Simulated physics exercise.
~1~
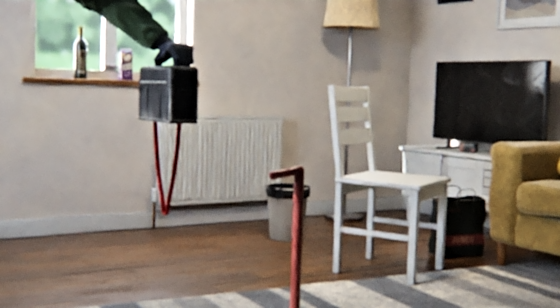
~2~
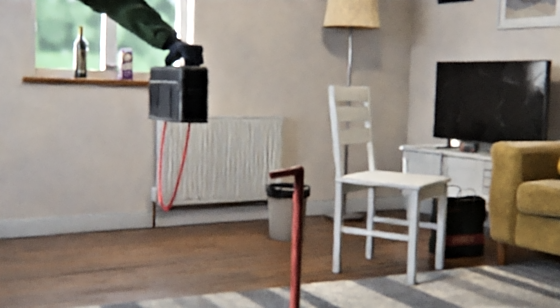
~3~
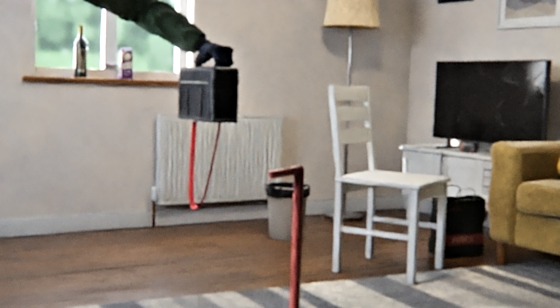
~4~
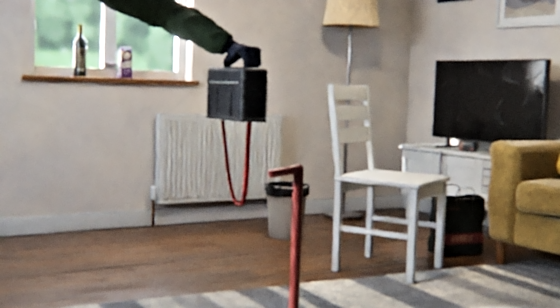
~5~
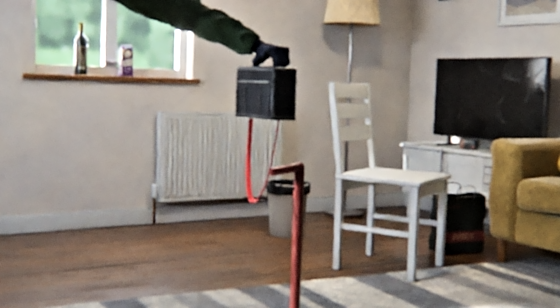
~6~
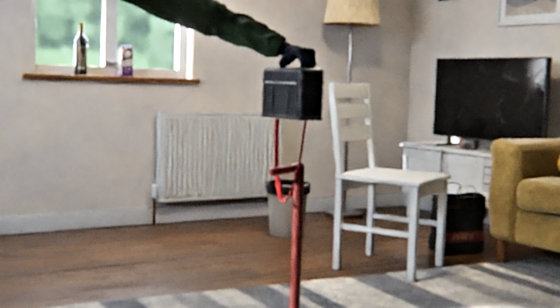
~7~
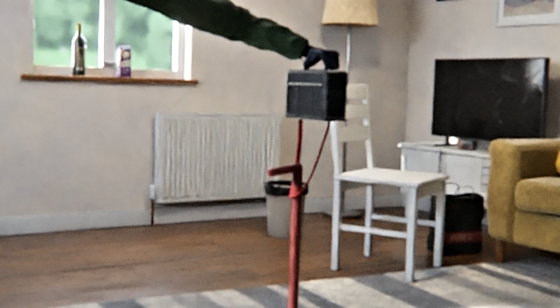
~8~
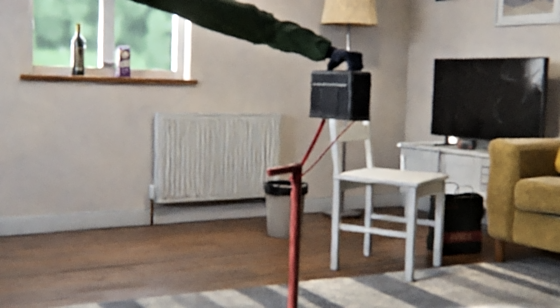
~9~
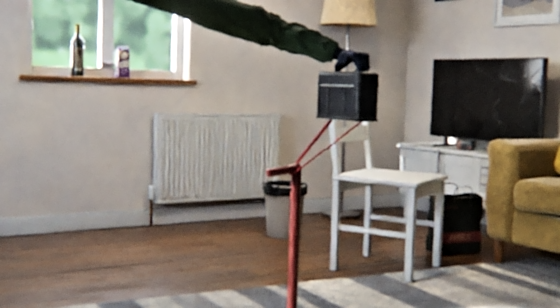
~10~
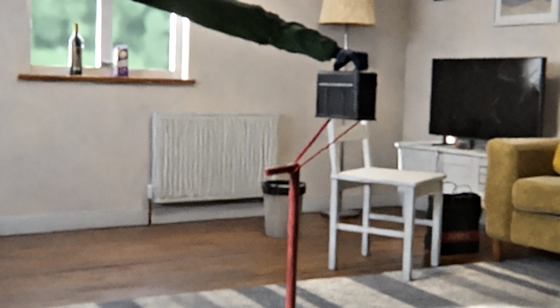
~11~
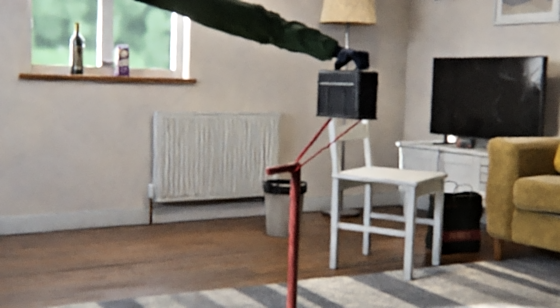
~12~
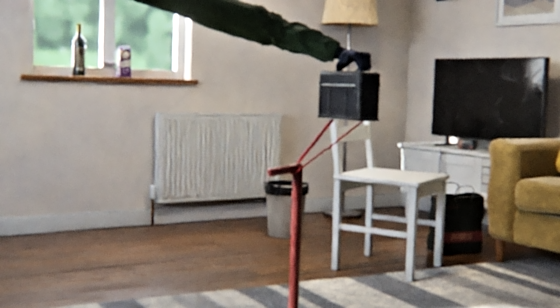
A black case with a trailing red loop, held from above by a gloved hand, moves right across a living room toward a red hooked post; the loop catches on the post and pulls tight, and the case stops just past it, held in front of a white chair.
